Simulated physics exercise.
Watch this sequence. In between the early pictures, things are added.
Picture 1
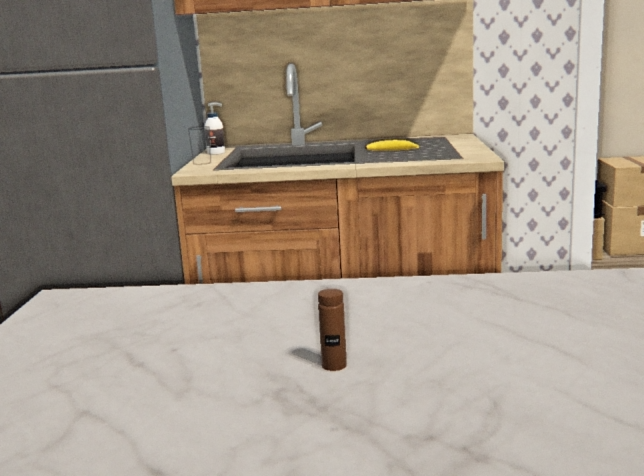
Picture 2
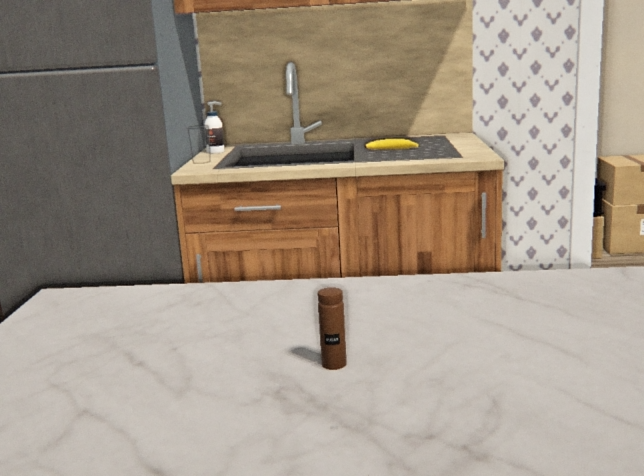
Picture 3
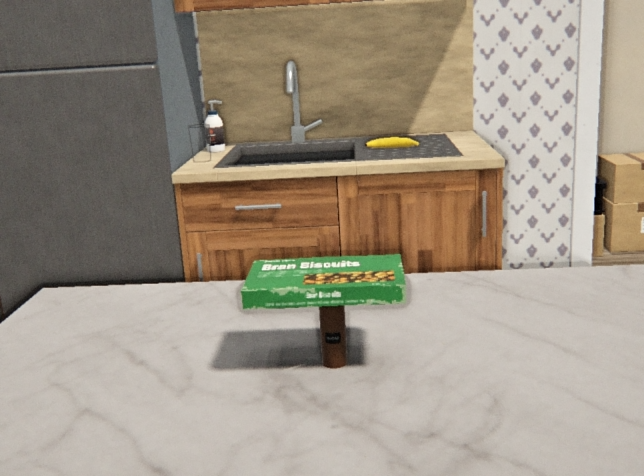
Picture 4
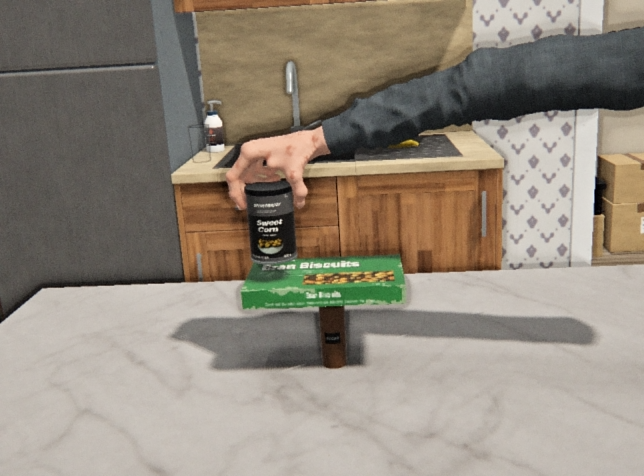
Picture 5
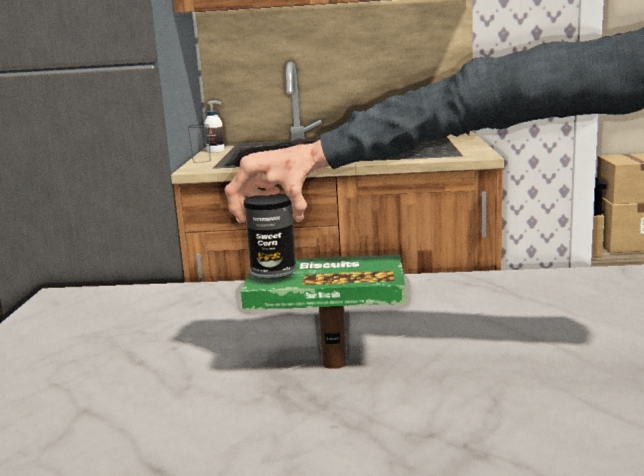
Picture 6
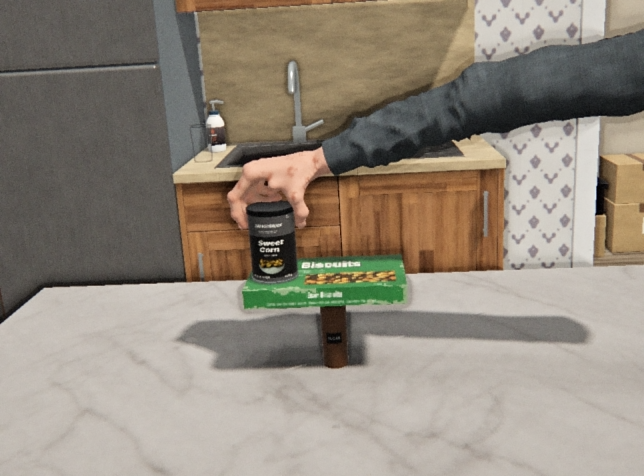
At the start, a small brown cylinder stands alone on a marble counter, with a sink behind it. A green biscuit packet then appears lying across its top. Next, a hand reaching from the right lowers a black sweet corn tin onto the packet's left side, keeping hold of it.
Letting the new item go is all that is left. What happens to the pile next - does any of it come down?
Something comes down.
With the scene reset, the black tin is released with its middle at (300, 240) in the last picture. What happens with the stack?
Topples.
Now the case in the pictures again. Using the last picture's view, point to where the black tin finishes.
It ends up close to (226, 361).
Then, 0.40 s after the last picture, black tin now fallen; green packet on its side.
Then, 0.80 s after the last picture, green packet now fallen; brown shaker tipped 11° from how it was.
At rest, fallen, green packet and black tin; left askew, brown shaker. Seen from the same camera at the end, black tin near (226, 360). The stack comes apart.
